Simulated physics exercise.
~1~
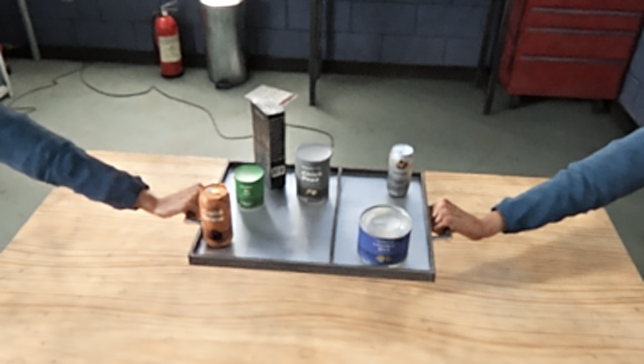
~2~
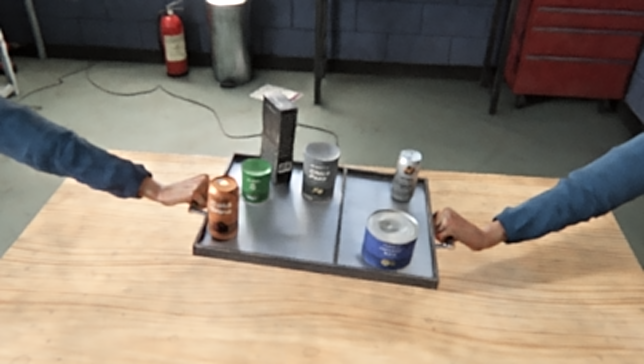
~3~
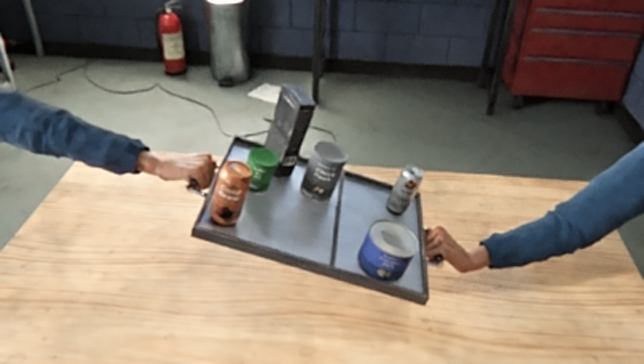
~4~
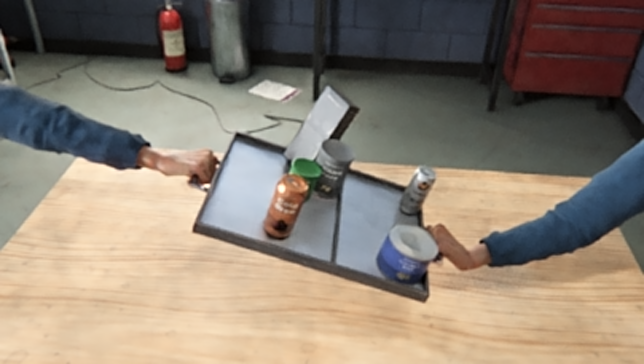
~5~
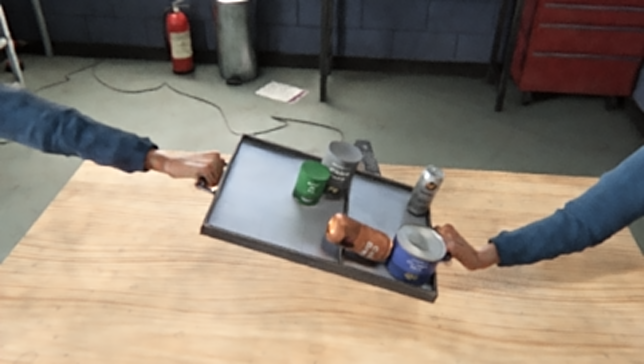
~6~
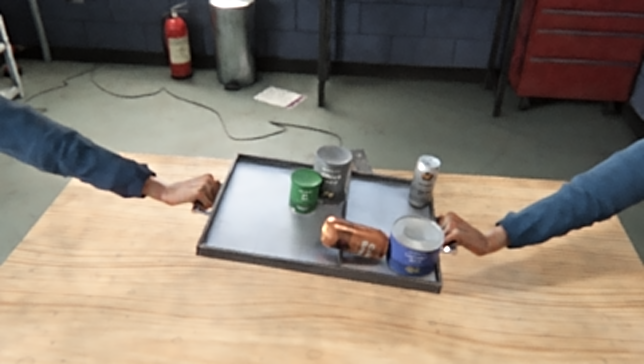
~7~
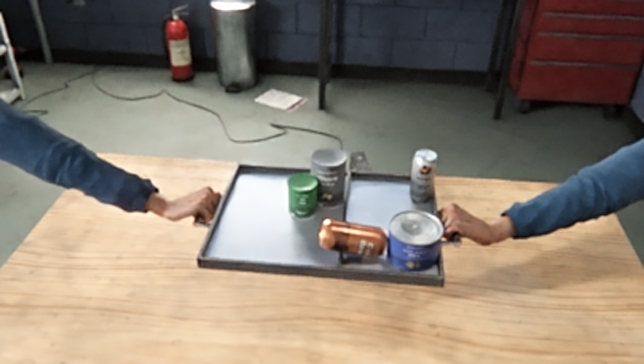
Two hands in blue sleeves hold a dark, rimmed tray just above a wooden table in a workshop, seen from the front and slightly above. An orange can, a green tin, a grey tin and a tall black packet stand left of its cross bar, with a white can and a blue tub to the right. The tray tips right side down, and the orange can, green tin and packet lean and slide rightward. The packet topples off the back, and the orange can falls onto its side near the tub. The hands level the tray, leaving the green tin shifted right but upright beside the grey tin, the orange can lying down, and the white can and tub standing.
